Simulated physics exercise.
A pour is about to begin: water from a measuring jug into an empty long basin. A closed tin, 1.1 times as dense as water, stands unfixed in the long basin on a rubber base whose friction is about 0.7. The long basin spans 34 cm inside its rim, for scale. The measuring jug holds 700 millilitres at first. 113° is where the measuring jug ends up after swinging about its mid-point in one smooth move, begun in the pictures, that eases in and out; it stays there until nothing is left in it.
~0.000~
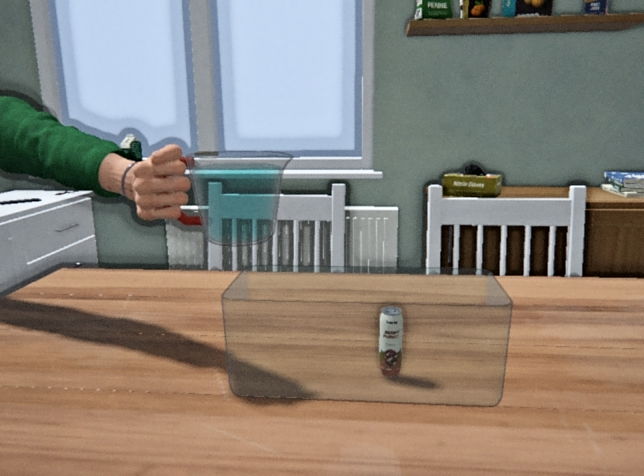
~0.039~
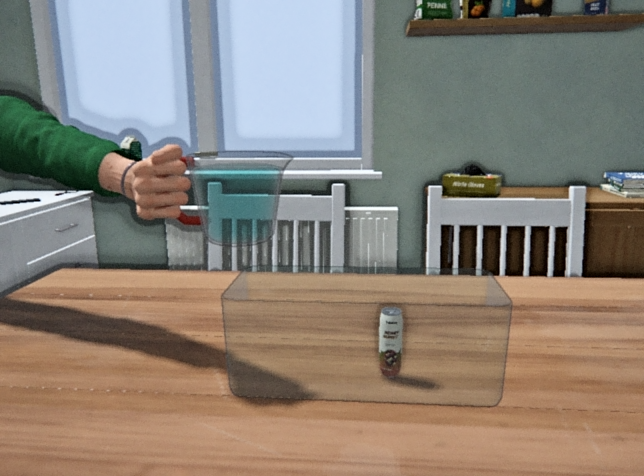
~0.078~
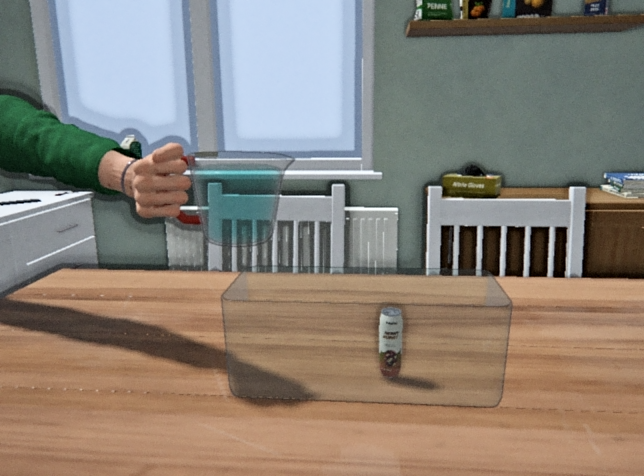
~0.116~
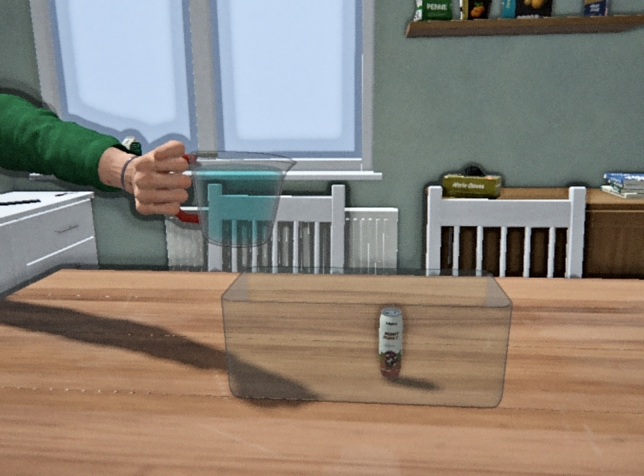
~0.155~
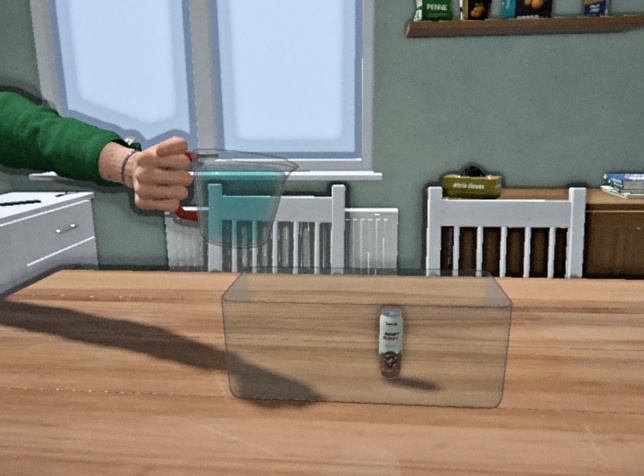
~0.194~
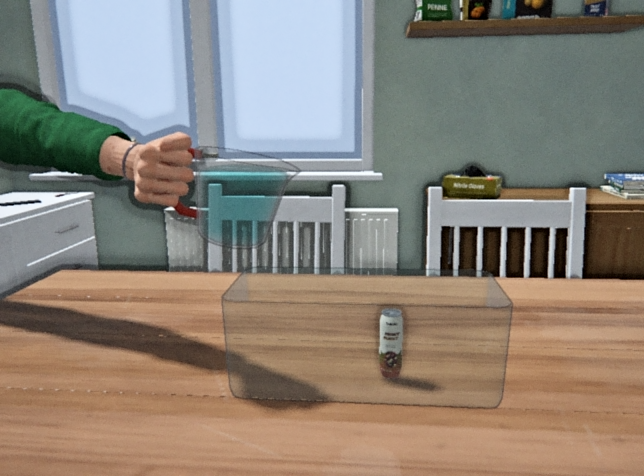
At a wooden table, a green-sleeved arm on the left slightly tilting a clear jug of blue-tinted water rightward above a transparent basin.
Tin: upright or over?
Bet it holds up.
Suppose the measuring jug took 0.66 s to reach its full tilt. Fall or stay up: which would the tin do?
Then it keeps standing.
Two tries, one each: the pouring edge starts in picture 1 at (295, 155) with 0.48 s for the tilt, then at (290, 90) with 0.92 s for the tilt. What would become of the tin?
First it stays on its base; then it tips over.
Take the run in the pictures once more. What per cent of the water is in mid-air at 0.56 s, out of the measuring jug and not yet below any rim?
Some 22 per cent, I reckon.
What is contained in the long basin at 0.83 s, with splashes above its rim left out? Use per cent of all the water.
86 per cent or thereabouts.
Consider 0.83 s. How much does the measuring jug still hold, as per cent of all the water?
Share remaining: Approx. 8 %.
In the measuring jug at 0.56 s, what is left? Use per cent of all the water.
About 64 percent.
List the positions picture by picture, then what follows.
In the first frame, tilt 0°; pouring edge (294, 156); surface from (196, 168) to (283, 167); the long basin's rim runs from (234, 282) to (500, 287); the tin's top is at (391, 314).
In the second frame, tilt 1°; pouring edge (294, 156); surface from (196, 167) to (283, 168).
In the third frame, tilt 2°; pouring edge (295, 158); surface from (196, 168) to (283, 169).
In the fourth frame, tilt 4°; pouring edge (297, 162); surface from (198, 168) to (284, 170).
In the fifth frame, tilt 8°; pouring edge (299, 166); surface from (200, 167) to (287, 171).
In the sixth frame, tilt 12°; pouring edge (301, 170); surface from (202, 169) to (291, 173).
Then, 0.56 s in, the tilt is 76° and 64 per cent is still to pour; the tin stands where it began.
Then, 0.83 s in, the tilt is 110° and 8 per cent is still to pour; the tin stands where it began.
Then, 1.11 s in, the tilt is 113° and 0 per cent is still to pour; the tin stands where it began.
Then, 1.42 s in, the tilt is 113° and 0 per cent is still to pour; the tin stands where it began.
Finally, the tin stands where it began.
